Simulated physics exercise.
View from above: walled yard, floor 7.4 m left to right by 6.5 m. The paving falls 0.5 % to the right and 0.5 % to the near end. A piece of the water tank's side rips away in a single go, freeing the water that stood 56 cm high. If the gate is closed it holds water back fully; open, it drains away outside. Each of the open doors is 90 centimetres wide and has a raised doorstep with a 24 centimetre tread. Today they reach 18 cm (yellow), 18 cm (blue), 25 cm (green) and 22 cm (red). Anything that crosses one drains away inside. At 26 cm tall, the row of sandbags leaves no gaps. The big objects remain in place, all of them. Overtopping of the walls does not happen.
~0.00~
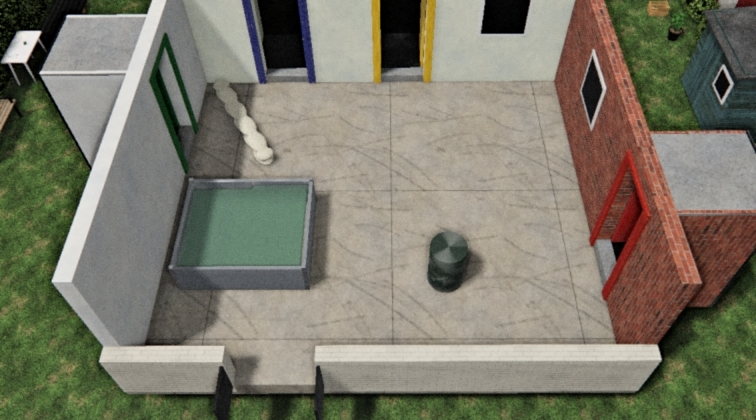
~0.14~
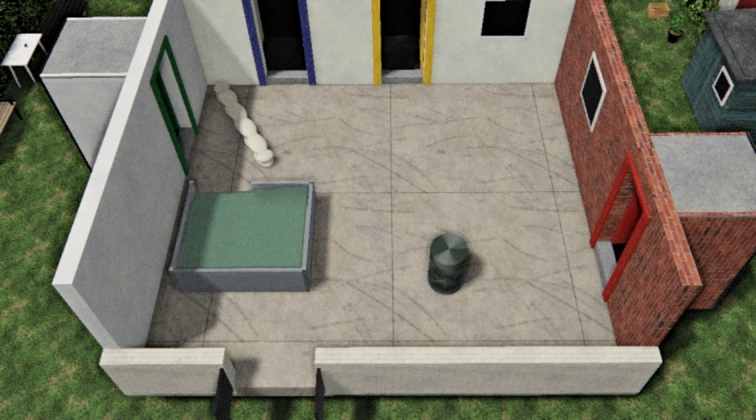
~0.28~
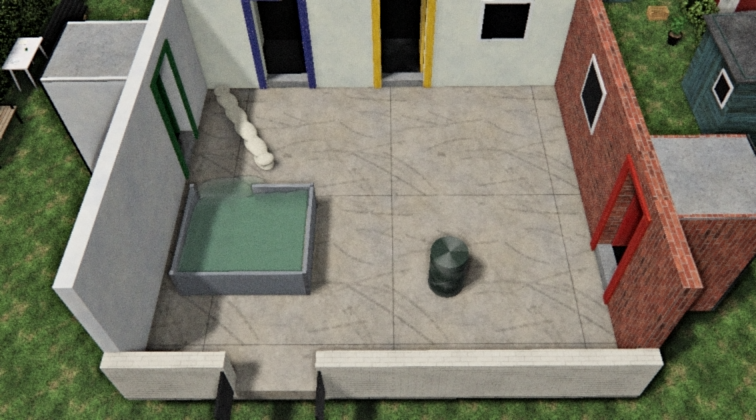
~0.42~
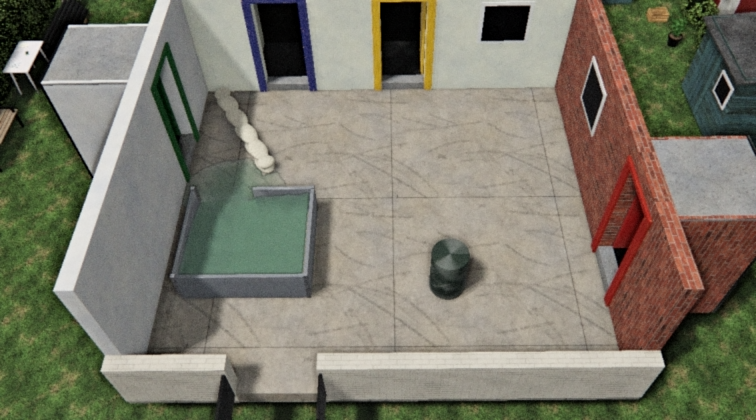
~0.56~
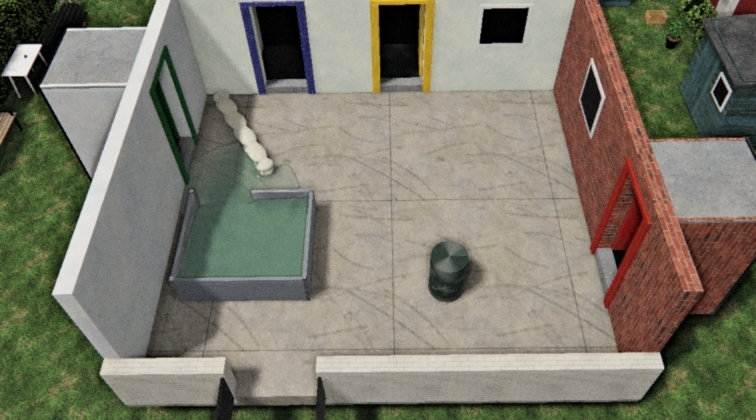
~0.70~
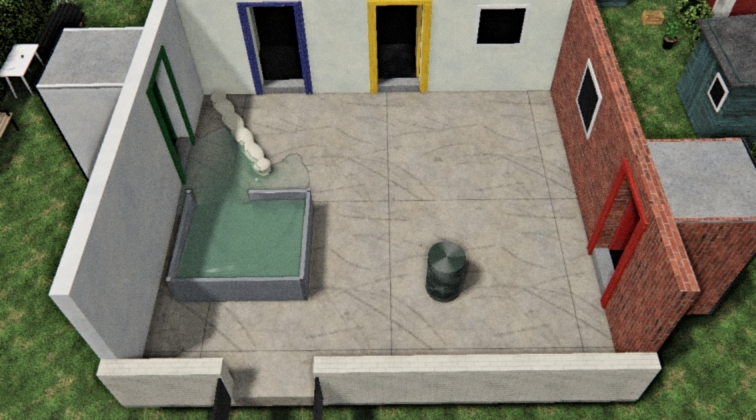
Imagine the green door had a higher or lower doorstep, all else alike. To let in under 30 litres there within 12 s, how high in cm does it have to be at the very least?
At least roughly 23 cm.
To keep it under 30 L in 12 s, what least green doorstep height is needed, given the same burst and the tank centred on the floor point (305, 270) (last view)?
You'd need some 14.0 cm.
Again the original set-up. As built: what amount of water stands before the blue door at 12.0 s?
About 0.5 cm.
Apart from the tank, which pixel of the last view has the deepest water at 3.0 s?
(217, 118).
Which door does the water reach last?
Answer: Red.
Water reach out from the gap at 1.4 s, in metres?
Near 3.4 metres, give or take.
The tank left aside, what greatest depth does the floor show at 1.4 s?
Up to some 48 centimetres, I'd say.
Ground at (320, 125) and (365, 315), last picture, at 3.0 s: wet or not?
Note: Point one reached; point two not yet reached.
After 1.4 s water covers 10 % of the floor, deepest (48 cm) near (205, 95); 21 cm at the green door, 0 litres in over its 25 cm doorstep.
After 3.0 s water covers 25 % of the floor, deepest (40 cm) near (217, 118); 29 cm at the green door, 5 litres in over its 25 cm doorstep.
After 12.0 s water covers 85 % of the floor, deepest (11 cm) near (242, 177); 10 cm at the green door, 19 litres in over its 25 cm doorstep.
At the green door as built, the water arrived by 0.7 s and peaked near 30 cm at 3.4 s.
Run again over the same 12 s with other heights there, 86 litres in over 18.5 cm, 5 litres over 29 cm. The limit of 30 litres is kept from about 23 cm up.
